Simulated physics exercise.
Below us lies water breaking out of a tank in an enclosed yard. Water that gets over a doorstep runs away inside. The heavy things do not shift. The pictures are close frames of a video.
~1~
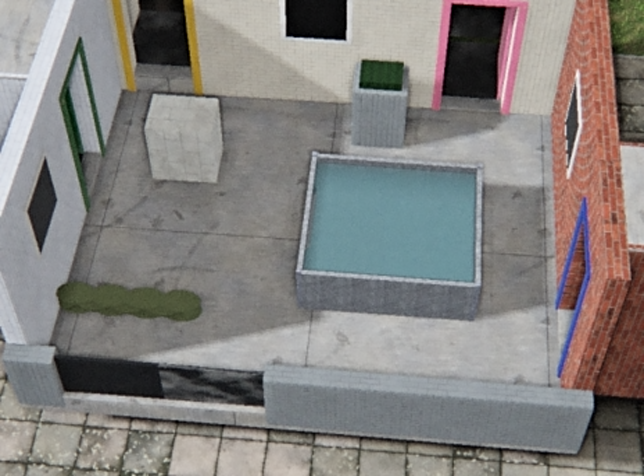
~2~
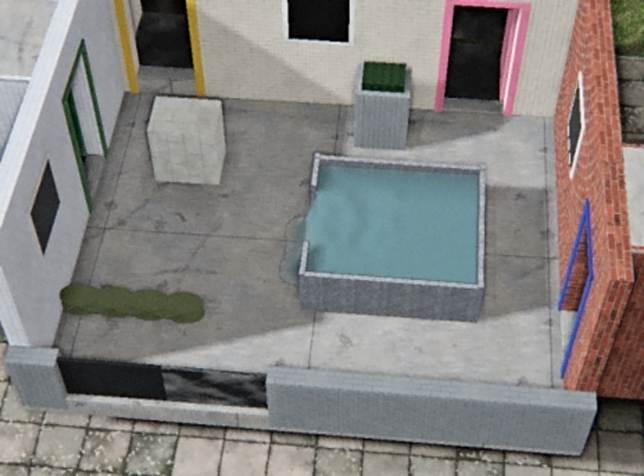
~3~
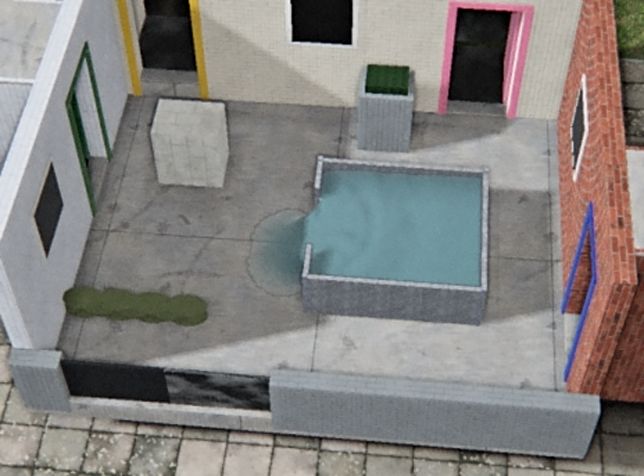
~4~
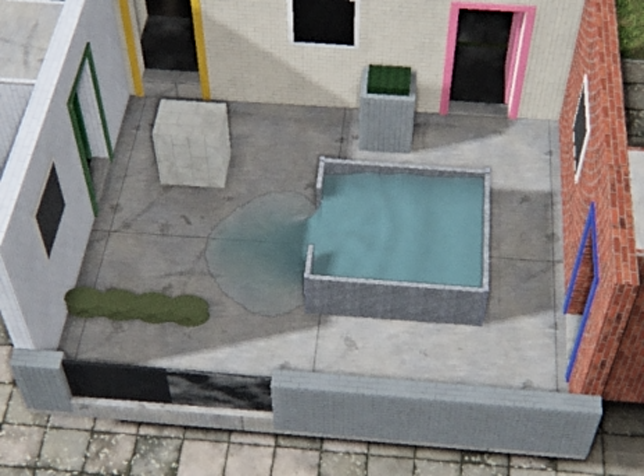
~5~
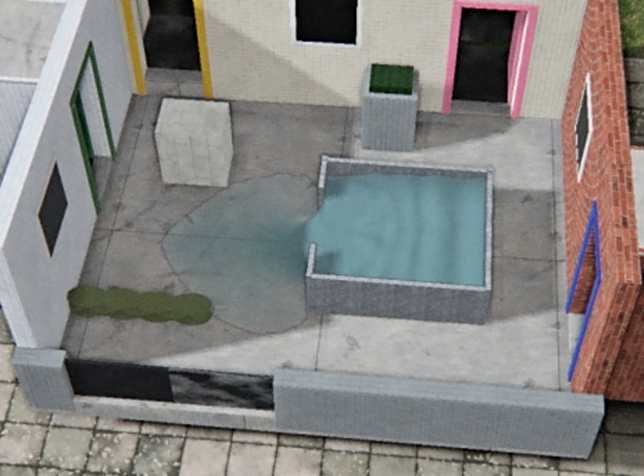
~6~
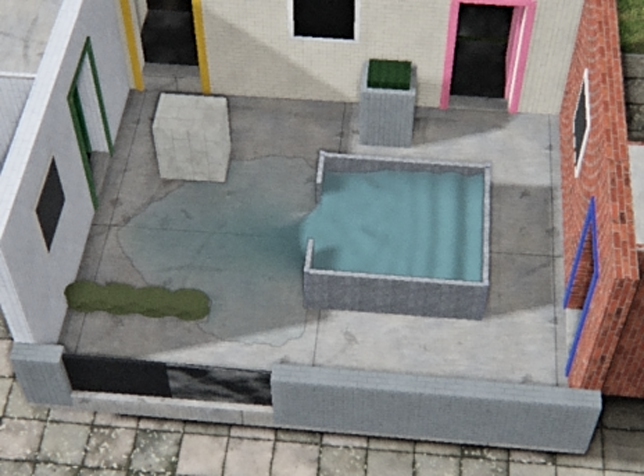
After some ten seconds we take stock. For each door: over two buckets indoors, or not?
In the end: The green door floods; the pink door holds within the limit; the blue door holds within the limit; the yellow door holds within the limit.
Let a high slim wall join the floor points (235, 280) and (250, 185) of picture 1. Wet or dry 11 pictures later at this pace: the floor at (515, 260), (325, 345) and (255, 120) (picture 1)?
One after the other: Free of water, covered, flooded.
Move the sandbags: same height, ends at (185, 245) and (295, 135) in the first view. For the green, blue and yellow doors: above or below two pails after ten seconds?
Green keeps below it, blue lets more in, yellow lets less in.
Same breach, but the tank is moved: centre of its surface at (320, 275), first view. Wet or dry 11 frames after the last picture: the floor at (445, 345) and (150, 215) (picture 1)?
In that order: No water, covered.
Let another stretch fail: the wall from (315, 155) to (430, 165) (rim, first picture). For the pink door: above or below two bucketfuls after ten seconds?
My reading: Pink lets more in.
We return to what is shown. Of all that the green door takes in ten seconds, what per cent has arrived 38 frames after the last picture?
Roughly 90 per cent.
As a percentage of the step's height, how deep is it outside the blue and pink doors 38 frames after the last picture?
Near 0 and 90 in a hundred.
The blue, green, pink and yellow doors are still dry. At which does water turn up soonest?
That is the green one.
A moment on, water covers 30 % of the floor; the green door under two buckets in, the pink door not reached, the blue door not reached, the yellow door not reached.
Next, water covers 40 % of the floor; the green door far over two buckets in, the pink door not reached, the blue door not reached, the yellow door wet at the sill, nothing in.
Then, water covers 50 % of the floor; the green door far over two buckets in, the pink door not reached, the blue door not reached, the yellow door wet at the sill, nothing in.
Later, water covers 70 % of the floor; the green door far over two buckets in, the pink door wet at the sill, nothing in, the blue door not reached, the yellow door wet at the sill, nothing in.
In the end, water covers 95 % of the floor; the green door far over two buckets in, the pink door under two buckets in, the blue door wet at the sill, nothing in, the yellow door wet at the sill, nothing in.
